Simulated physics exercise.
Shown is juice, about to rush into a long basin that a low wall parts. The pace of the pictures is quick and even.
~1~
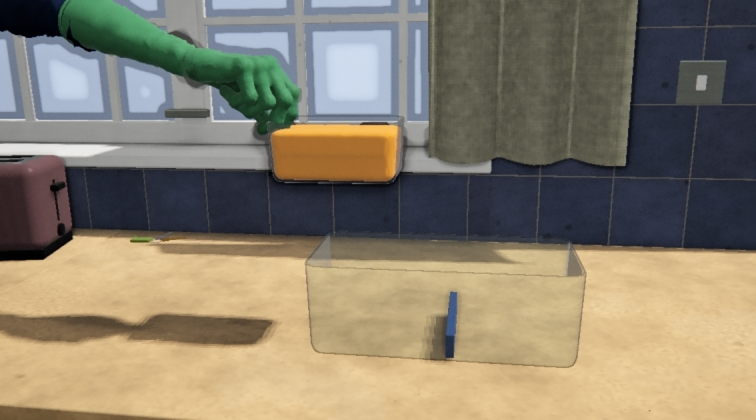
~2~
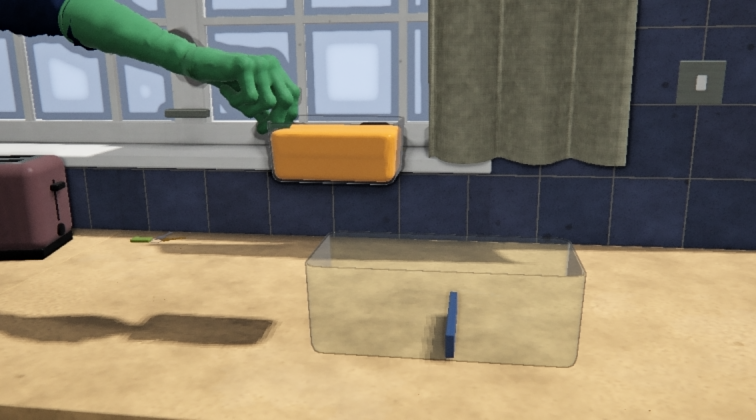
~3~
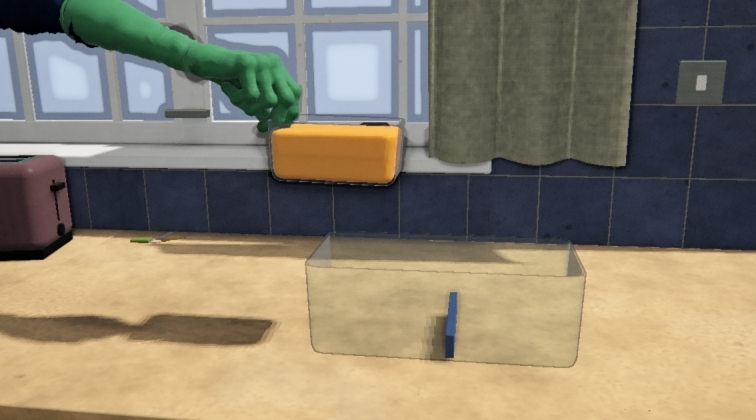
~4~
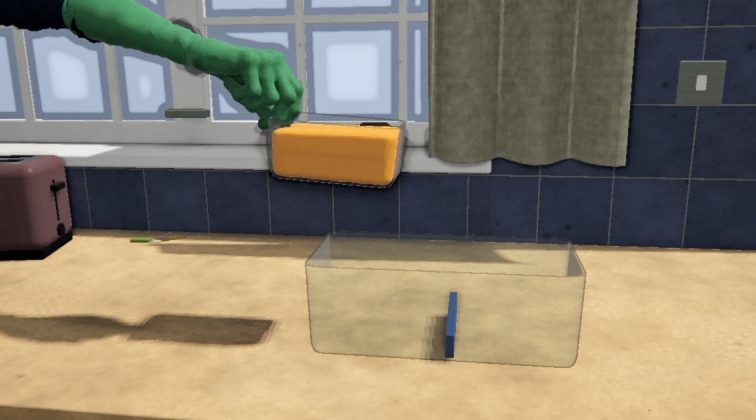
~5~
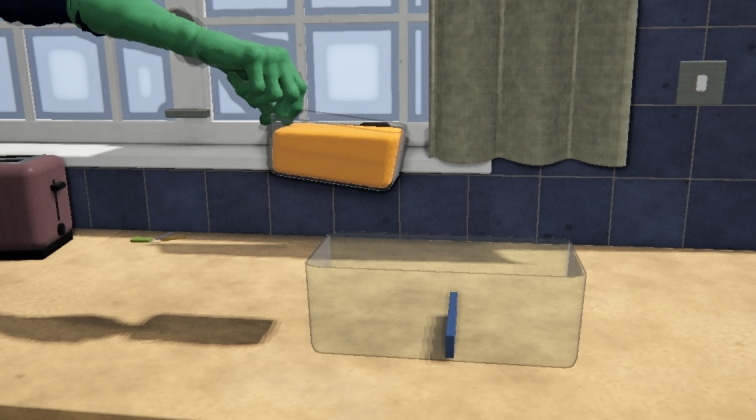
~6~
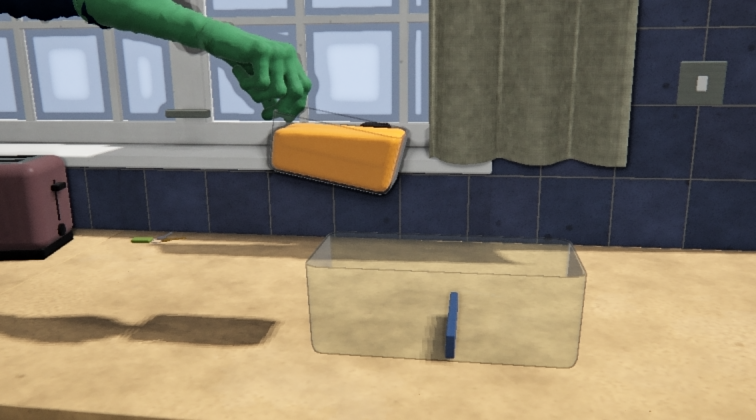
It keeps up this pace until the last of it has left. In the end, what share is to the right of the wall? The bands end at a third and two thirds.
Middle of three bands.
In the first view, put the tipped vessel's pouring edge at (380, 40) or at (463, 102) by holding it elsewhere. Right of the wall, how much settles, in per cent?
Try one: 50 %; try two: 70 %.
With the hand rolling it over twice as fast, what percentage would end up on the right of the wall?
Roughly 40 in a hundred.
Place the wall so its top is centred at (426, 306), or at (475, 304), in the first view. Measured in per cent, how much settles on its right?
Try 1: Some 70 %; try 2: 15 %.
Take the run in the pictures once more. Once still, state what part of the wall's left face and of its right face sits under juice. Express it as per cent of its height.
I'd say about 50 for the left and about 60 for the right.
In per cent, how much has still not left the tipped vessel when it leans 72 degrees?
I'd reckon near 35 percent is still held at that tilt.
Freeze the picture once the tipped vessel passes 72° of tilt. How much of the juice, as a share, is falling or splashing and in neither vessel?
About 40 per cent.
A moment on, the tilt is 72° and 36 per cent is still to pour, 4 is left of the wall and 22 right of it.
Next, the tilt is 112° and 4 per cent is still to pour, 36 is left of the wall and 54 right of it.
Then the tilt is 120° and 0 per cent is still to pour, 44 is left of the wall and 54 right of it.
Later the tilt is 120° and 0 per cent is still to pour, 44 is left of the wall and 54 right of it.
At rest 45 per cent lies left of the wall, 53 right of it and 2 outside.
